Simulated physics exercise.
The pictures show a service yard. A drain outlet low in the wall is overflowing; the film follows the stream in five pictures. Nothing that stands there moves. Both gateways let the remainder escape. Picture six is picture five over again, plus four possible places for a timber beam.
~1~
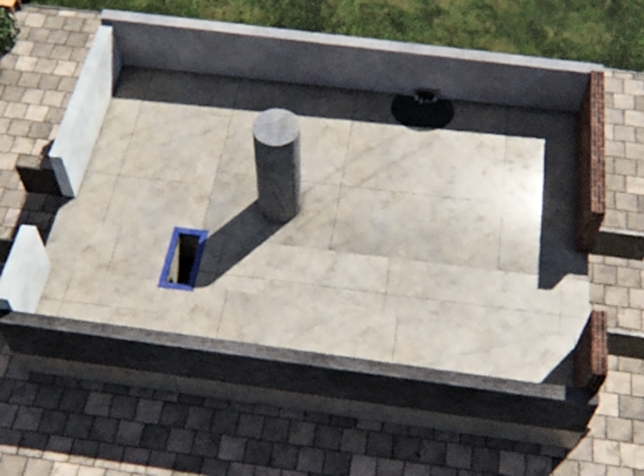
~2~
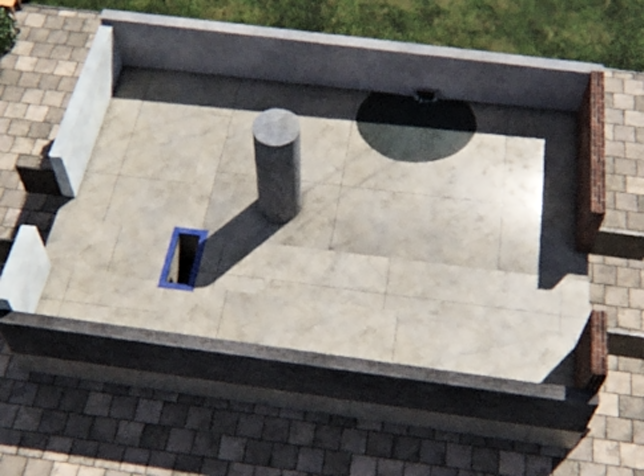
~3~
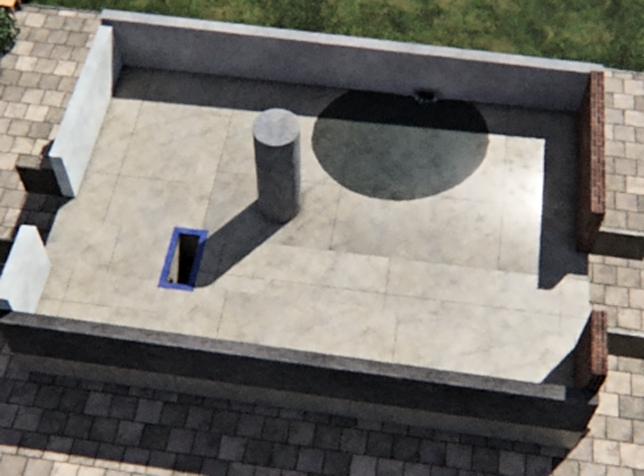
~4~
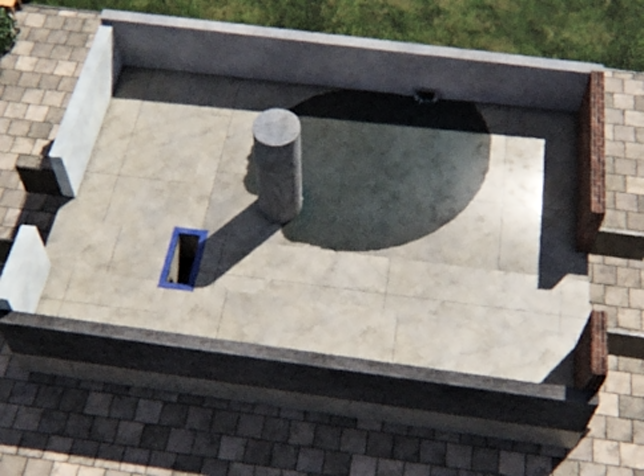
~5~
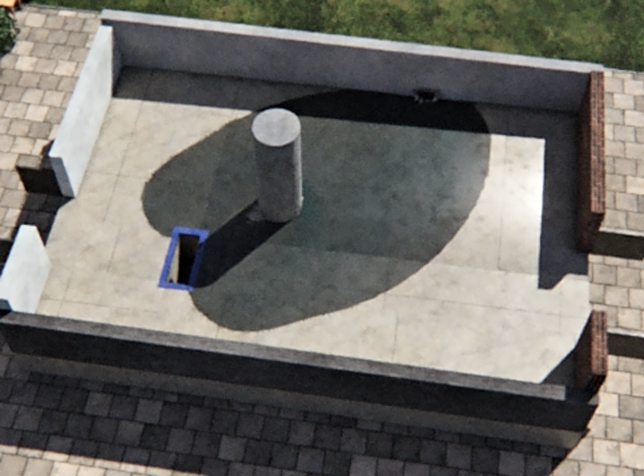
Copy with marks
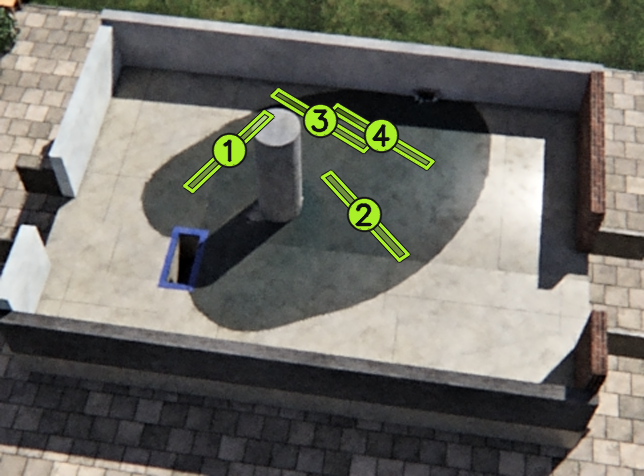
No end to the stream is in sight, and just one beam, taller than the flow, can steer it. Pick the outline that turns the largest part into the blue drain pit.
1 is best.
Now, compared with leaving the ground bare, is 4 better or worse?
Worse.
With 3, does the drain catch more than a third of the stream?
No, it does not.
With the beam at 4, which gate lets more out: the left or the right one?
The left one.
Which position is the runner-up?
That would be 3.
On the marked copy, 1 from (188, 188) to (268, 114); 2 from (326, 174) to (403, 257); 3 from (275, 92) to (366, 148); 4 from (334, 107) to (429, 164).
Choosing 1, about 30 % of the stream runs into the blue drain pit, about 66 % out by the gates.
Choosing 2, about 12 % of the stream runs into the blue drain pit, about 79 % out by the gates.
Choosing 3, about 17 % of the stream runs into the blue drain pit, about 77 % out by the gates.
Choosing 4, about 9 % of the stream runs into the blue drain pit, about 83 % out by the gates.
